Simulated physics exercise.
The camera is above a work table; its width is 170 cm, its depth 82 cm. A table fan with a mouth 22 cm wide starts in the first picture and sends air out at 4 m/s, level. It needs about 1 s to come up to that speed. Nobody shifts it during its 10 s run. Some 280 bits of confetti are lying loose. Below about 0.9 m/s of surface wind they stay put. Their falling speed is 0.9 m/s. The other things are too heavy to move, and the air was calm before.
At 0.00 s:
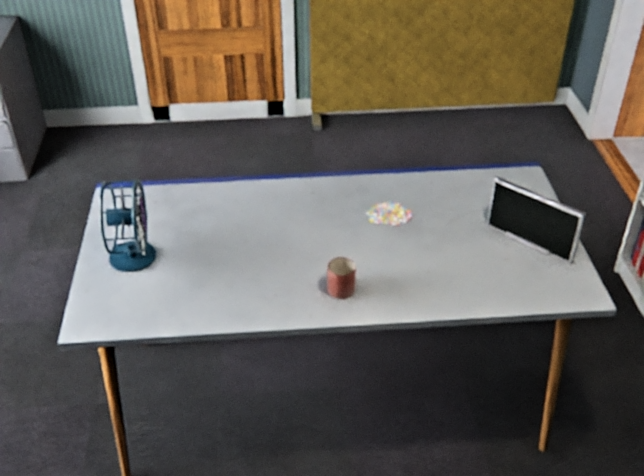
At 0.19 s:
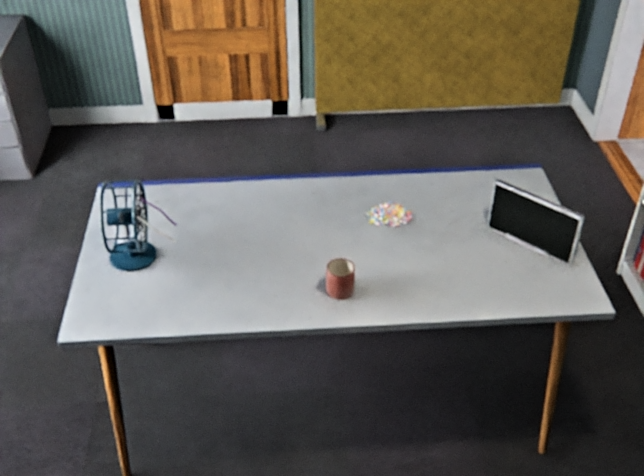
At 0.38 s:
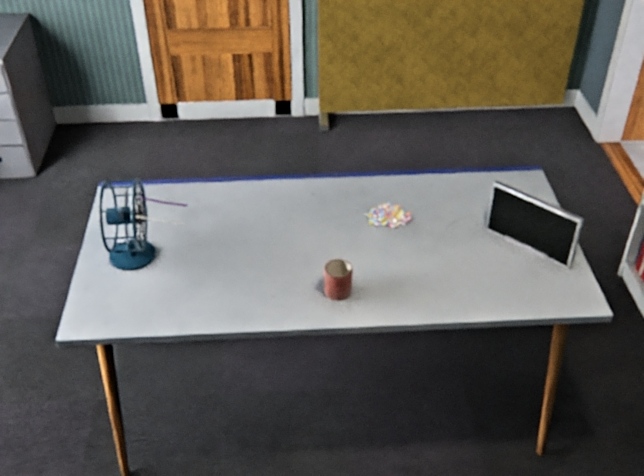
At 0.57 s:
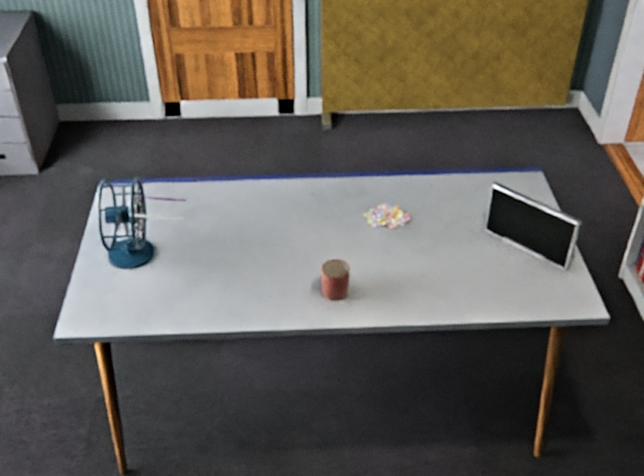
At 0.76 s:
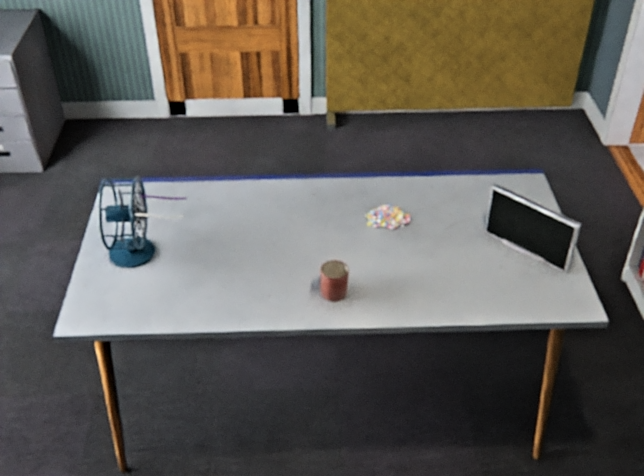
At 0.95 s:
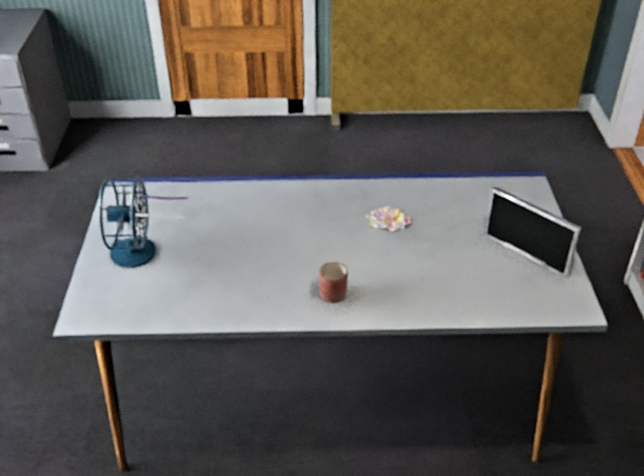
In the video, a blue table fan stands at the left of a pale work table, thin streamers stretching rightward from it after the opening moment, while the confetti pile, reddish mug and dark-screened laptop stay still.
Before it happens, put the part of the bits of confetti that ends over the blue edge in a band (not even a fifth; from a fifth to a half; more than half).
By then above half are over the blue edge.
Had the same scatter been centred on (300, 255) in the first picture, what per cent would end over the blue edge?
In that case some 3 per cent.
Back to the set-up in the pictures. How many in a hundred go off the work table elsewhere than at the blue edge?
Near 20 %.
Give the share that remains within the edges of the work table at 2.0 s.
Some 15 per cent.
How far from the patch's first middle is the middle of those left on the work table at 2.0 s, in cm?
Roughly 30 cm.
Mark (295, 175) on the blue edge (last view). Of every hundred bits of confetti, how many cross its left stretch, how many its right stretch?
About 0 % left and 60 % right.
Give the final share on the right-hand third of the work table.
Some 15 per cent.
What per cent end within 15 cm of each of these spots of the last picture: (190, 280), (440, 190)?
In turn about 0 %, 10 %.
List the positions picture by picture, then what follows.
In the first frame, the middle of the bits of confetti is near (390, 215), none has stirred yet and the mouth of the table fan is at (124, 217).
In the second frame, the middle of the bits of confetti is near (390, 216), none has stirred yet and the blue edge is centred on (323, 174).
In the third frame, the middle of the bits of confetti is near (389, 217), none has stirred yet, the top of a mug is at (338, 268) and the top of a laptop is at (537, 200).
In the fourth frame, the middle of the bits of confetti is near (388, 217) and none has stirred yet.
In the fifth frame, the middle of the bits of confetti is near (388, 218) and none has stirred yet.
In the sixth frame, the middle of the bits of confetti is near (390, 219) and none has stirred yet.
After 2.0 s the count stands so, 62 % are over the blue edge; the middle of those still in play is near (433, 177).
After 3.2 s the count stands so, 63 % are over the blue edge.
After 5.5 s the count stands so, 63 % are over the blue edge.
After 10.0 s, at the end, 63 % are over the blue edge.
